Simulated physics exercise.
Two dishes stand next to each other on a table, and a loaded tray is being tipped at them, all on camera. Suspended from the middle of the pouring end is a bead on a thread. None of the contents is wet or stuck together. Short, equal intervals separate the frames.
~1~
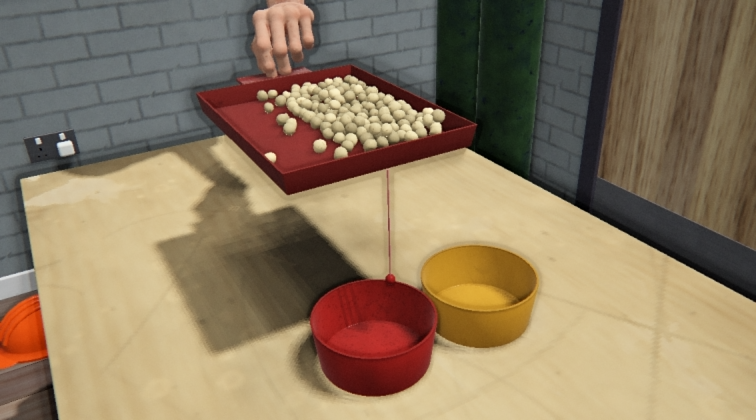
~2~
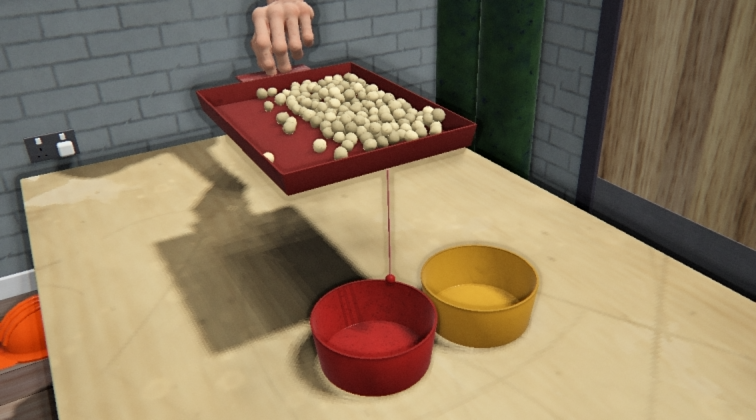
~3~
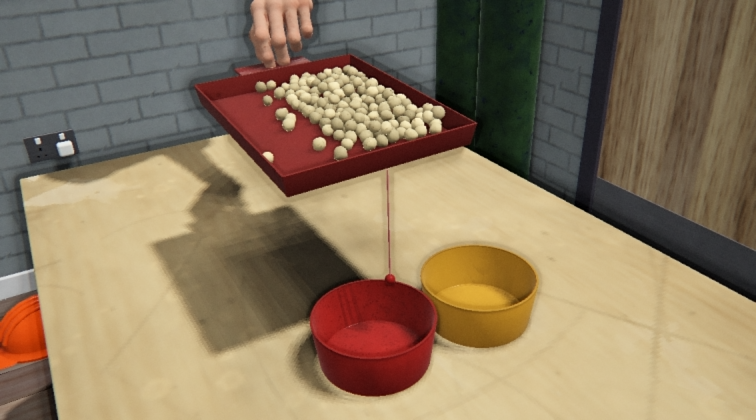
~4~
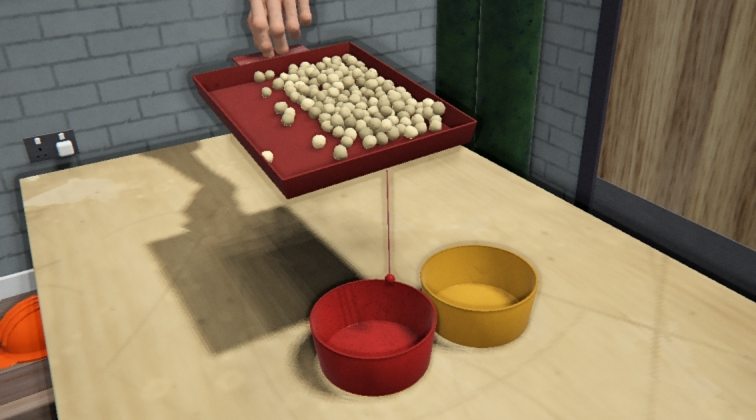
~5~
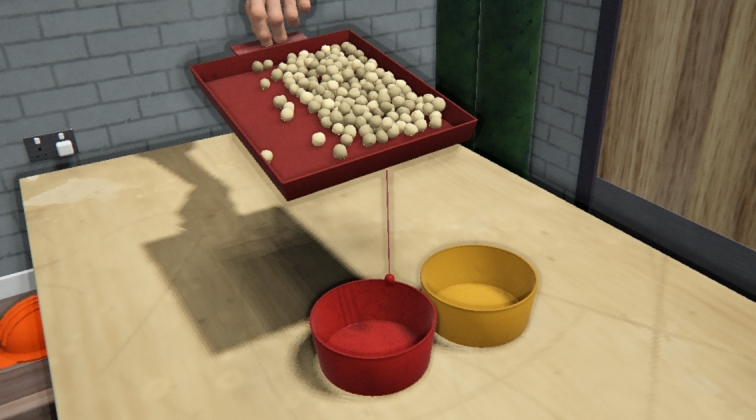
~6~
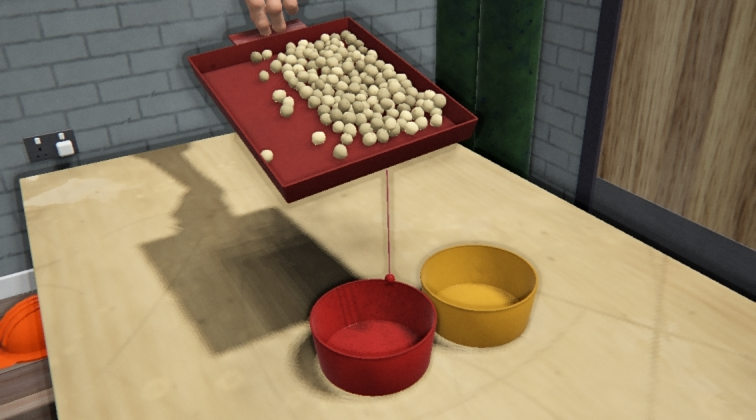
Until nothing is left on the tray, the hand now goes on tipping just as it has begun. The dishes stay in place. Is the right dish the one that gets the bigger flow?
Short answer, the left dish, that's where more goes.
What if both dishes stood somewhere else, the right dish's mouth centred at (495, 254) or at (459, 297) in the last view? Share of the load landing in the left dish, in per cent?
First some 10, then 80 per cent.
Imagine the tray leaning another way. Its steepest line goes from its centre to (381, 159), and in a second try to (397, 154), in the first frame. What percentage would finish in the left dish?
For the first aim it is 20 in a hundred, for the second 10 in a hundred.
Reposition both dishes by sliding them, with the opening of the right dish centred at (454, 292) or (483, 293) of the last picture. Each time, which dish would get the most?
In order of the tries: The dish on the left side, then the dish on the left side.
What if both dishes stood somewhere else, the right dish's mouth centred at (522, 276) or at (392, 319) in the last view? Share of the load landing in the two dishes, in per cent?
30 %, 70 %.
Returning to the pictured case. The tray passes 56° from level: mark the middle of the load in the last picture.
Centre estimate: (337, 113).
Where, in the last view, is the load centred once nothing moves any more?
Near (365, 368), more or less.
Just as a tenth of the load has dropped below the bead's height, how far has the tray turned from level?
Roughly 105 degrees.
Shortly afterwards, tray tipped steeply; all but a few on the tray; only a few in the air.
Next, tray tipped right over; all but a few on the tray; only a few outside both; only a few in the air.
Some moments later, tray tipped past a quarter turn; near half in the left dish; near half outside both.
In the end, tray tipped past a quarter turn; near half in the left dish; none at all in the right dish; near half outside both.
